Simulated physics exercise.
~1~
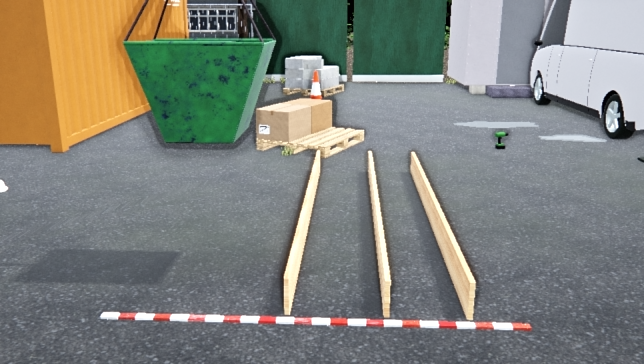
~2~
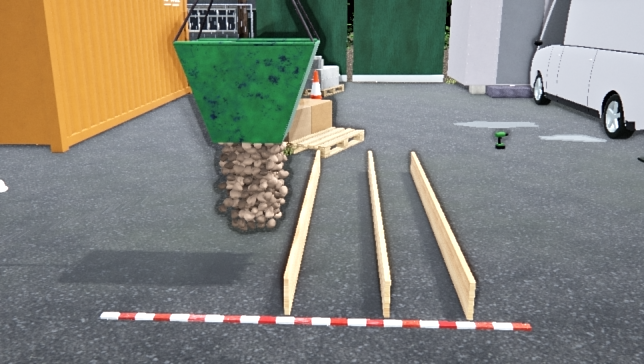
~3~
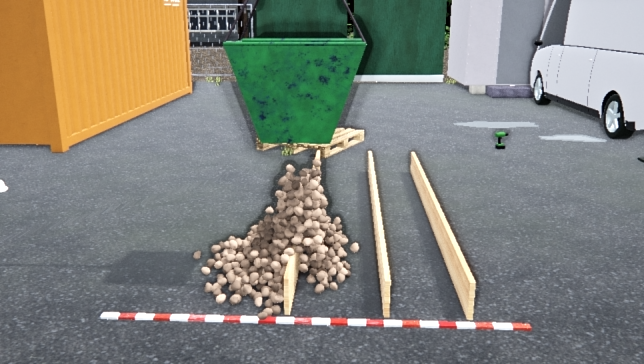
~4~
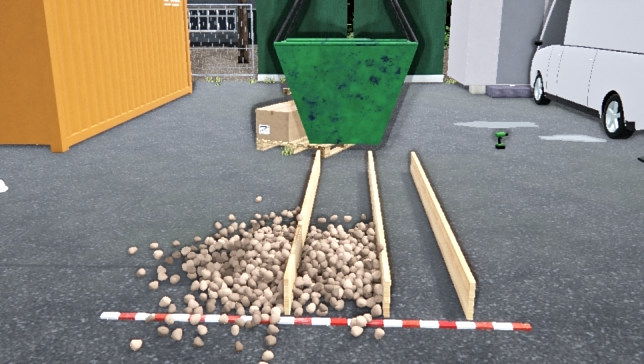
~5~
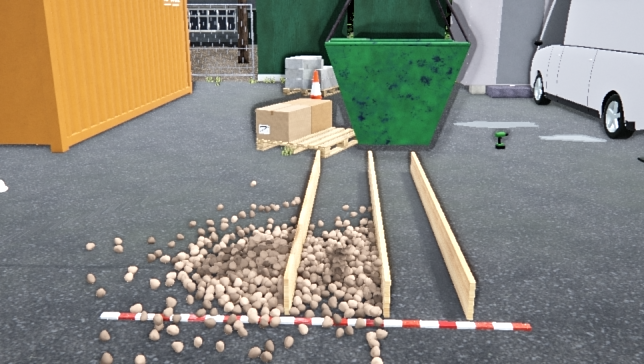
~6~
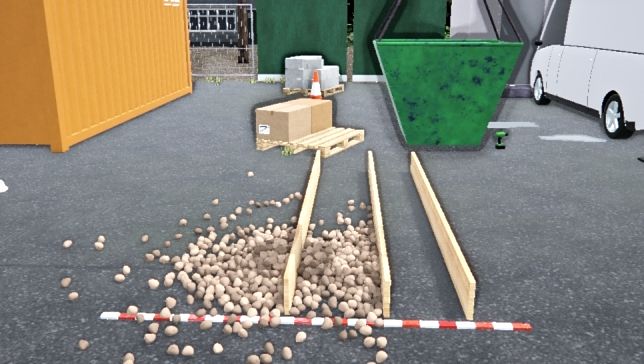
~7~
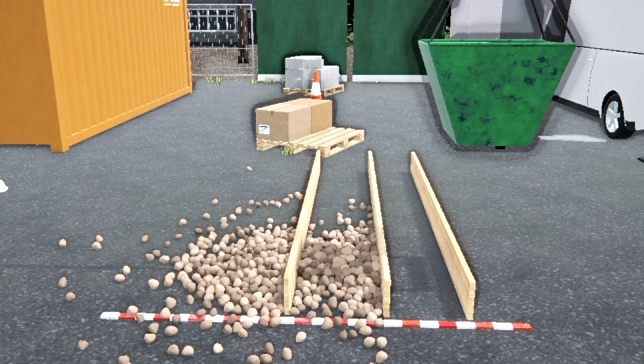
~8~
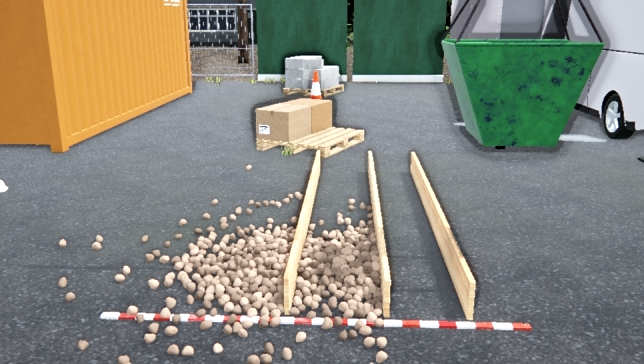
A green skip hangs over a grey paved yard, seen from a fixed, slightly raised view, with an orange container at left, a white vehicle at right, and boxes on a pallet behind. Three wooden boards stand on edge behind a red and white striped bar. Moving steadily right, the skip drops a thick stream of round brownish stones, which heap around the left board. The pile slumps and stones scatter forward and left while the empty skip travels on. It ends near the vehicle, with somewhat more stones left of the boards than in the left bay, and the right bay empty.
